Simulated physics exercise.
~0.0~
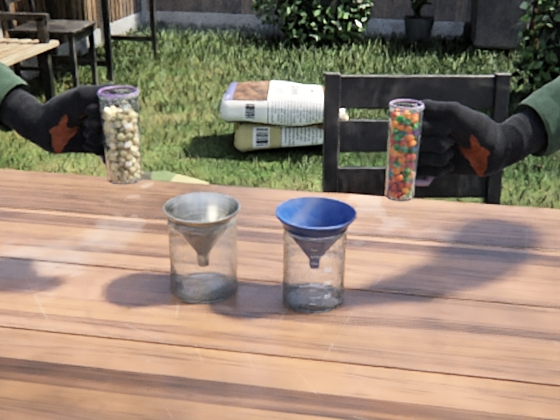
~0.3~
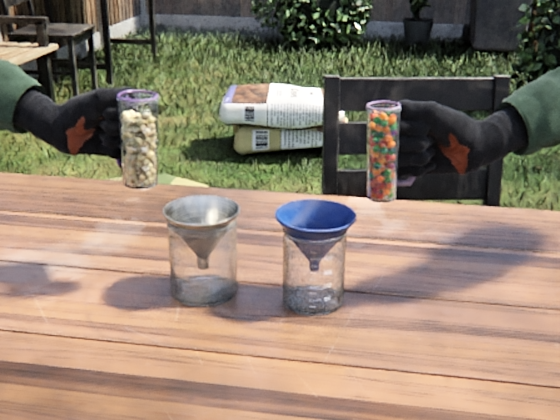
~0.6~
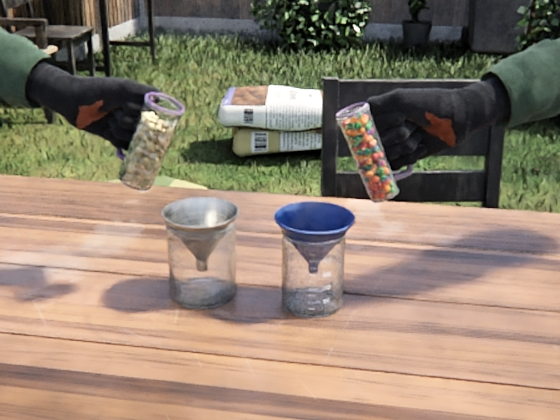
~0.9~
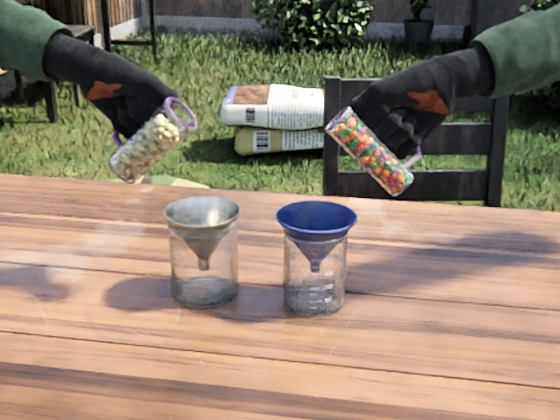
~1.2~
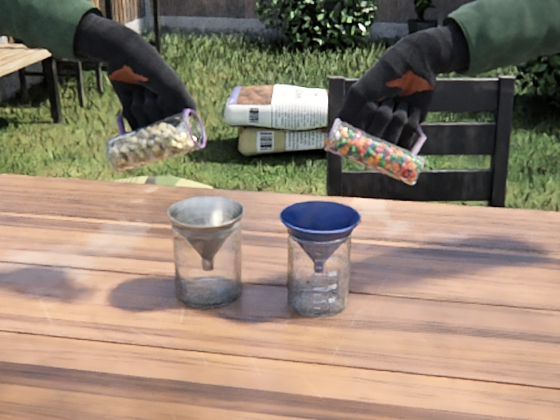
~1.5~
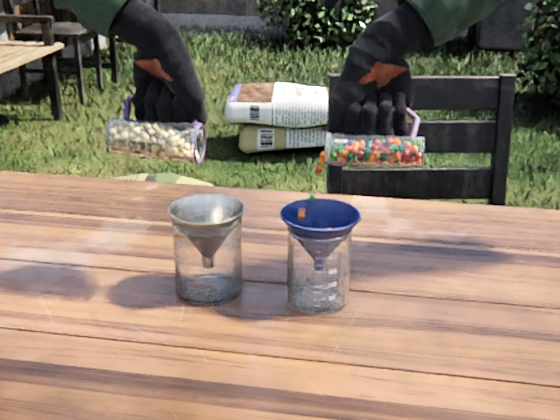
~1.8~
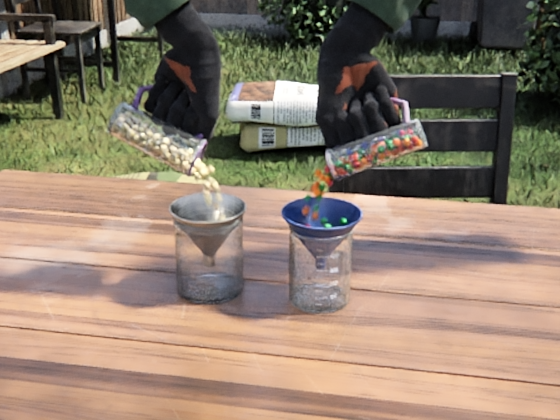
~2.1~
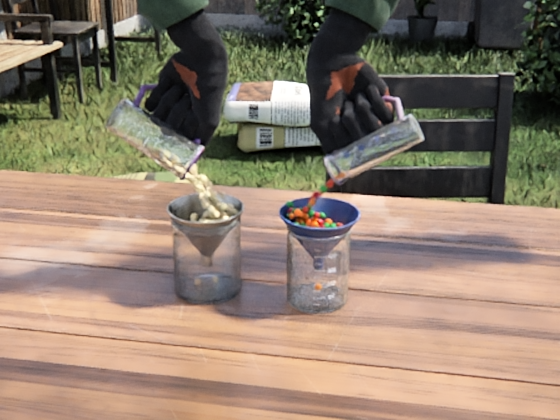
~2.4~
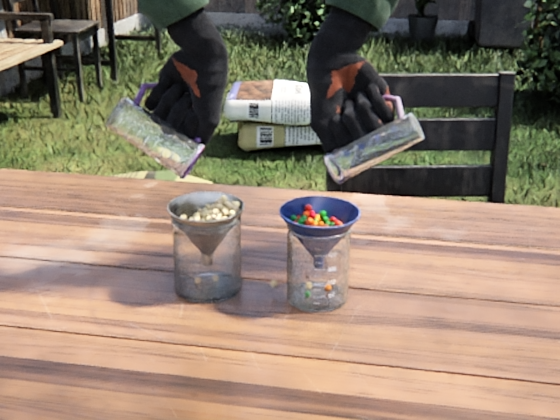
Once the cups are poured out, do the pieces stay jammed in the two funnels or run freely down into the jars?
They jam in both the left and the right funnel, with nearly all the pieces held there and only a few down in the jars.
